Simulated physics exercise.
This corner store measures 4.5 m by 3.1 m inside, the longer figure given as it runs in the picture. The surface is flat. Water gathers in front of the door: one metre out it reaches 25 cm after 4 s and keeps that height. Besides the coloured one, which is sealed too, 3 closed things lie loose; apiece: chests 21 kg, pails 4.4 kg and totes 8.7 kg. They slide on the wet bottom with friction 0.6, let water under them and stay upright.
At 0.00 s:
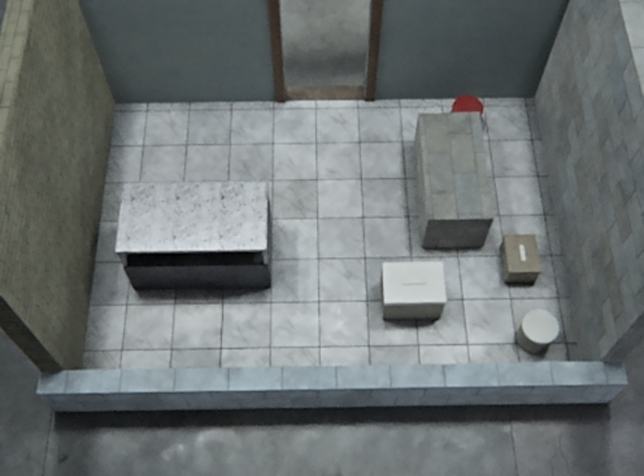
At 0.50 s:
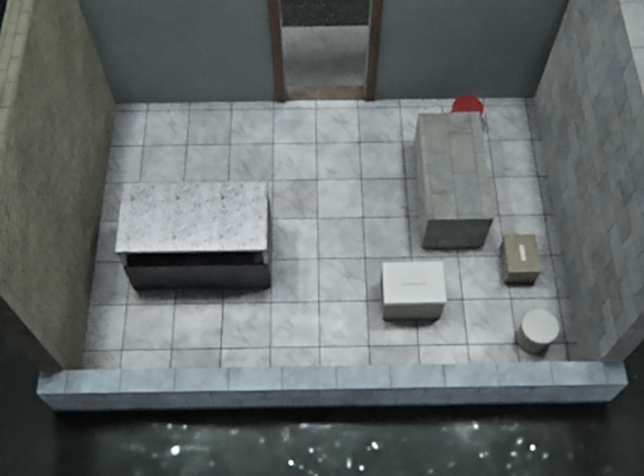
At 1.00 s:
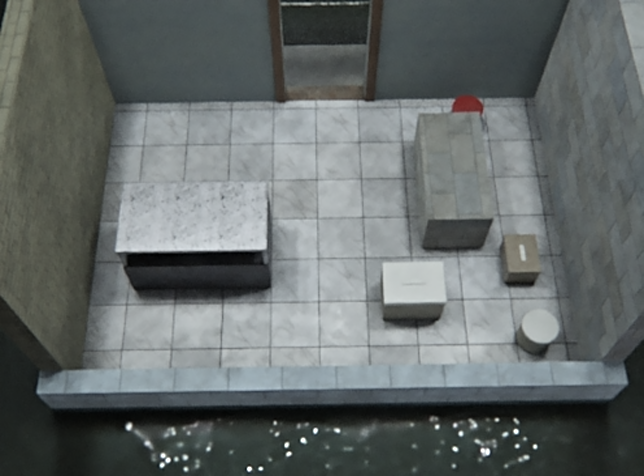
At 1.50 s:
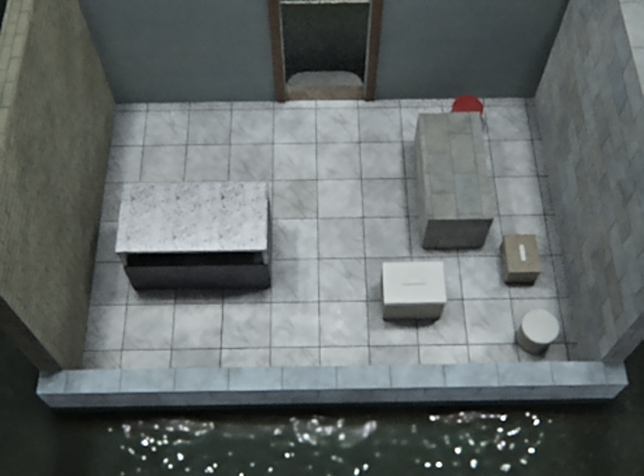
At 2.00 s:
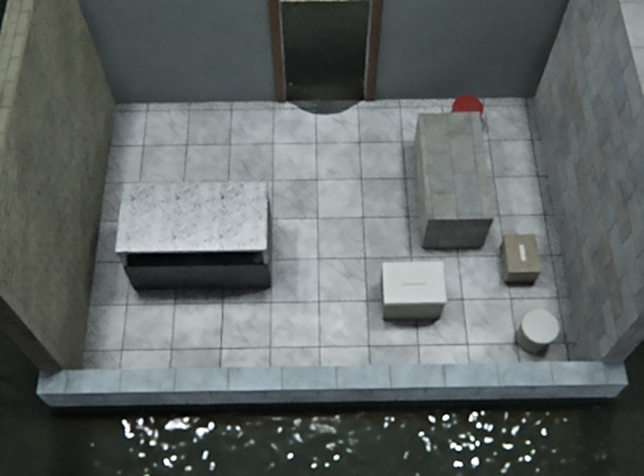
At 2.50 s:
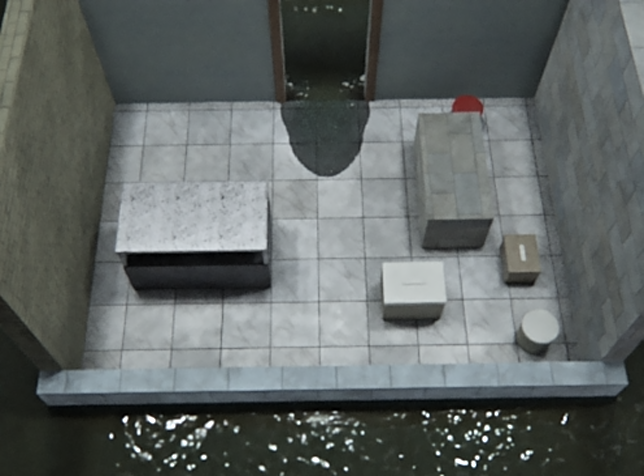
The video shows a tiled room holding a counter, a tall block, boxes, a pale round container and a partly hidden red object, all still, as dark water gathers outside, then enters through the doorway and spreads across the floor nearby.
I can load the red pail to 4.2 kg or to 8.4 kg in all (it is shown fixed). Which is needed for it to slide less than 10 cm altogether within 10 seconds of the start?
For it, only the larger load is enough.
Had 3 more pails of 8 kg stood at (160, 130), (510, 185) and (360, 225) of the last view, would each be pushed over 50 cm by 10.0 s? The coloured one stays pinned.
In that order: Less, less, past it.
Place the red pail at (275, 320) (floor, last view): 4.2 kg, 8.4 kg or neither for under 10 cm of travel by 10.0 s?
Neither is enough.
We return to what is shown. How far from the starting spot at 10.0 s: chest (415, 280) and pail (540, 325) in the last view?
In turn: 120 cm, 120 cm.
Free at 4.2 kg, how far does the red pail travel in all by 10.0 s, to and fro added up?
About 30 cm.
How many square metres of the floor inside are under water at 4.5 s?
Roughly 6.5 m2.
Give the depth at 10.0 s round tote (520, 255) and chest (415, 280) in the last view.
About 7 and 11 cm.
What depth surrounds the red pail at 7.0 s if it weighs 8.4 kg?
Roughly 2 cm.
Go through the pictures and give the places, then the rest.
The first frame shows the red pail at (468, 108) rests on the ground; water covers 0.0 m2; 0 of 4 have shifted.
The second frame shows the red pail at (468, 108) rests on the ground; 0.0 m2 under water; 0 of 4 have shifted.
The third frame shows the red pail at (468, 108) rests on the ground; 0.0 m2 under water; 0 of 4 have shifted.
The fourth frame shows the red pail at (468, 108) rests on the ground; water covers 0.0 m2; 0 of 4 have shifted.
The fifth frame shows the red pail at (468, 108) rests on the ground; 0.1 m2 under water; 0 of 4 have shifted.
The sixth frame shows the red pail at (468, 108) rests on the ground; water covers 0.6 m2; 0 of 4 have shifted.
After 3.5 s the red pail would be 0 cm from its start with 4.2 kg and 0 cm from its start with 8.4 kg; 0 cm of water round it then.
After 4.5 s the red pail would be 0 cm from its start with 4.2 kg and 0 cm from its start with 8.4 kg; 1 cm of water round it then.
After 7.0 s the red pail would be 0 cm from its start with 4.2 kg and 0 cm from its start with 8.4 kg; 2 cm of water round it then.
After 10.0 s the red pail would be 26 cm from its start with 4.2 kg and 0 cm from its start with 8.4 kg; 7 cm of water round it then.
